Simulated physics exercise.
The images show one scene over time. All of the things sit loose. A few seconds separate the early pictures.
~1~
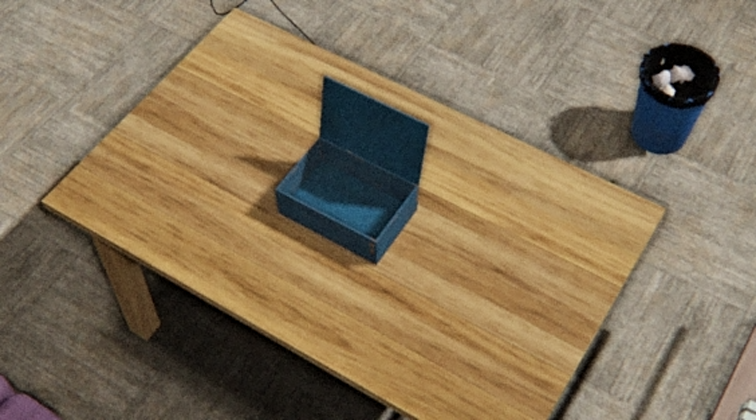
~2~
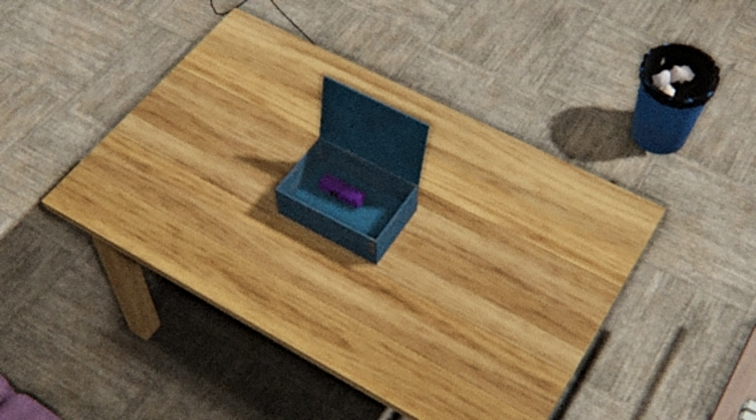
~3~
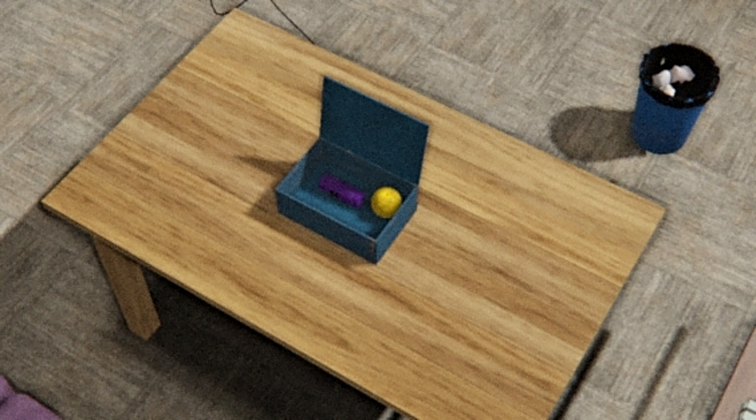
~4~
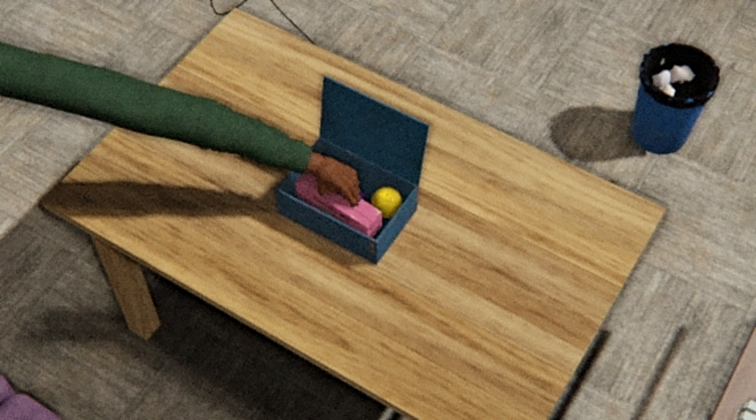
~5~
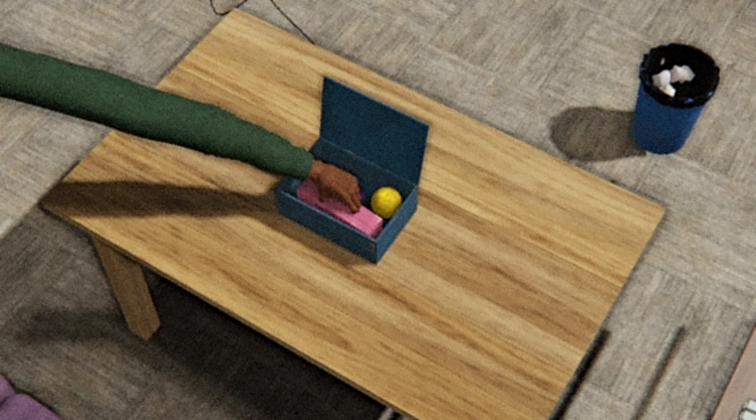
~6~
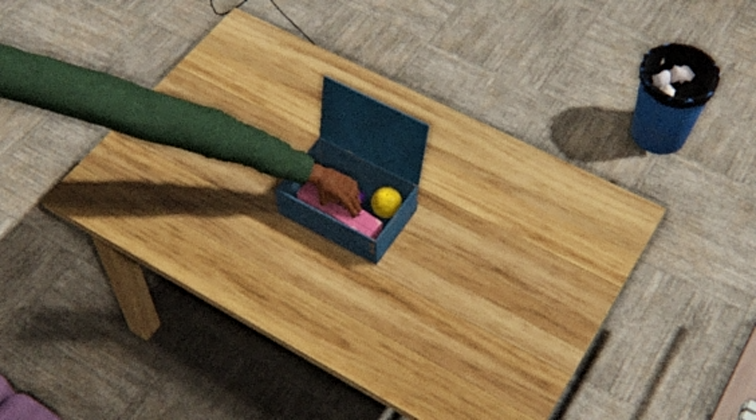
In a blue box on a table, purple and yellow objects appear before a hand lowers a pink carton.
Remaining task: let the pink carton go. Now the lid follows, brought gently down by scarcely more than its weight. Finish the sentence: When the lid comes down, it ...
When the lid comes down, it meets the rim.
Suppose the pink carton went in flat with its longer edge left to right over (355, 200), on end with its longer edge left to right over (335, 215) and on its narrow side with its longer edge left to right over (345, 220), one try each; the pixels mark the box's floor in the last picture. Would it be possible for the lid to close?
The first time the lid goes down fully, the second time it can't shut, and the third time it goes down fully.
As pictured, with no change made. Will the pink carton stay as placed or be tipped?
Observation: It keeps the set orientation.
Then, 1.20 s later than the last frame, lid starting down.
Then, 1.60 s later than the last frame, lid 58° above the rim.
Then, 1.90 s later than the last frame, lid 33° above the rim.
Then, 2.10 s later than the last frame, lid 13° above the rim.
When it is over, lid shut; all 3 as before. End places, in pixels of the last picture, pink carton near (340, 215).
